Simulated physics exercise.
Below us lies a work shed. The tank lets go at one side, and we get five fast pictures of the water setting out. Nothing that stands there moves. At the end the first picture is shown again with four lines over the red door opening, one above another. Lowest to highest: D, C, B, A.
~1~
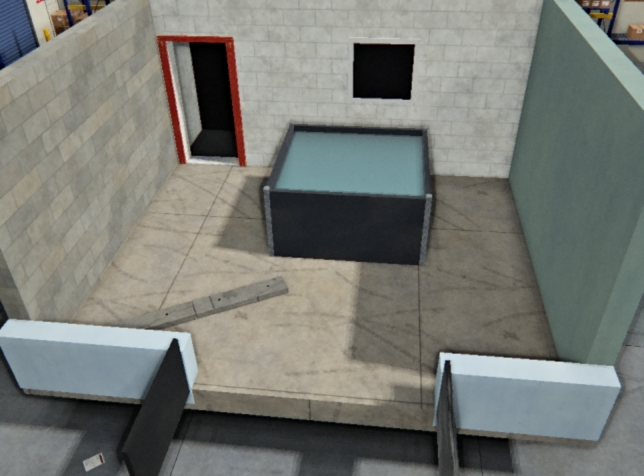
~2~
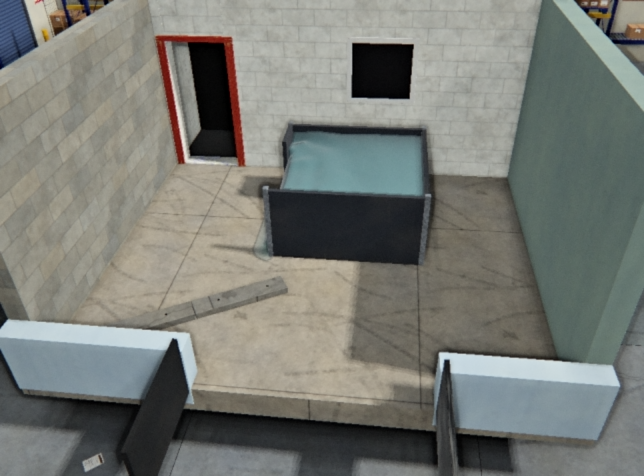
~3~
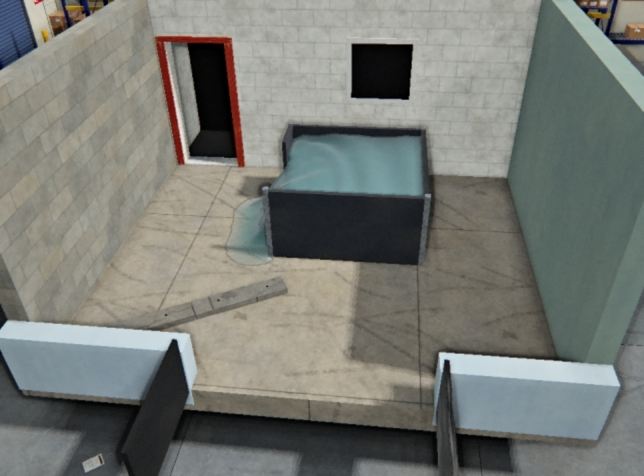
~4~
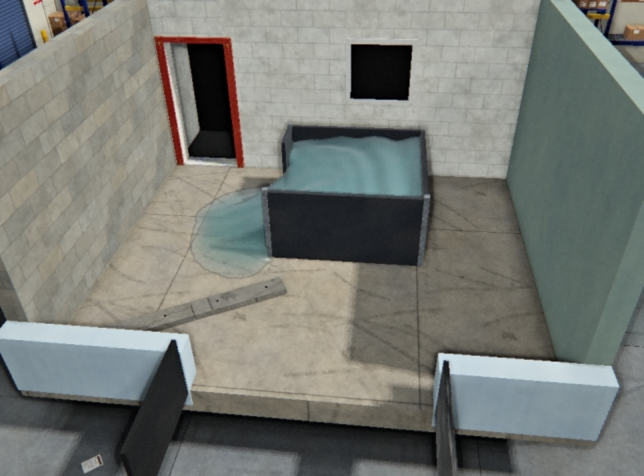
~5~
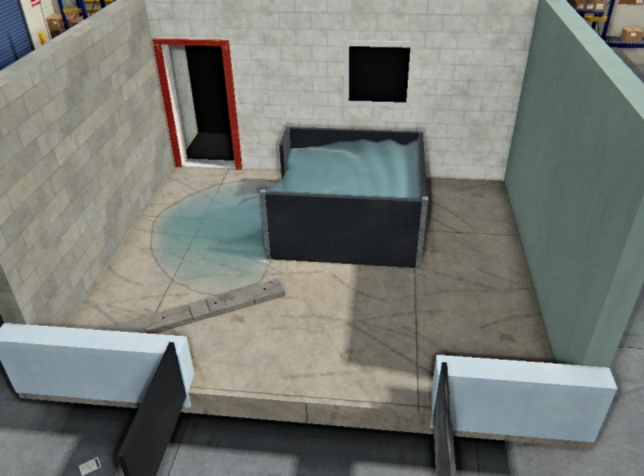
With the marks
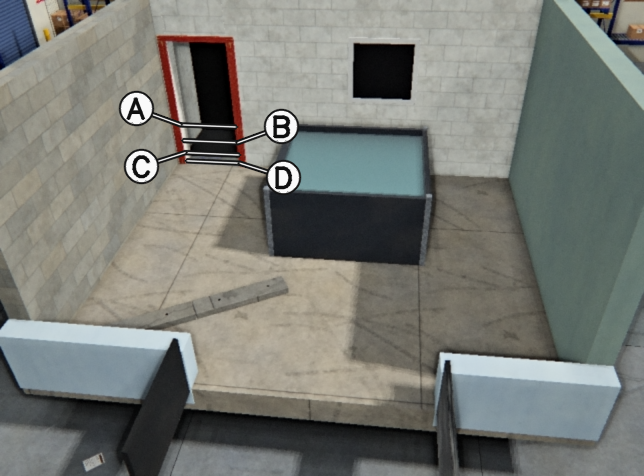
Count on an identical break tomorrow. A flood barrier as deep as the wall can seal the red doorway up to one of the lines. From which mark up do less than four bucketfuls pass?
Use line B.
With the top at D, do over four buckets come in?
Yes, that goes wrong.
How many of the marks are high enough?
Two of them.
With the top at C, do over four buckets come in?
Yes, it does.
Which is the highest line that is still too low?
That is line C.
On the marked copy, A at (208, 125); B at (210, 141); C at (212, 153); D at (213, 162); from the bottom up D, C, B, A.
If A is chosen, nothing gets over.
If B is chosen, a bucket or two gets in.
If C is chosen, some 20 bucketfuls get in.
If D is chosen, dozens of bucketfuls pour in.
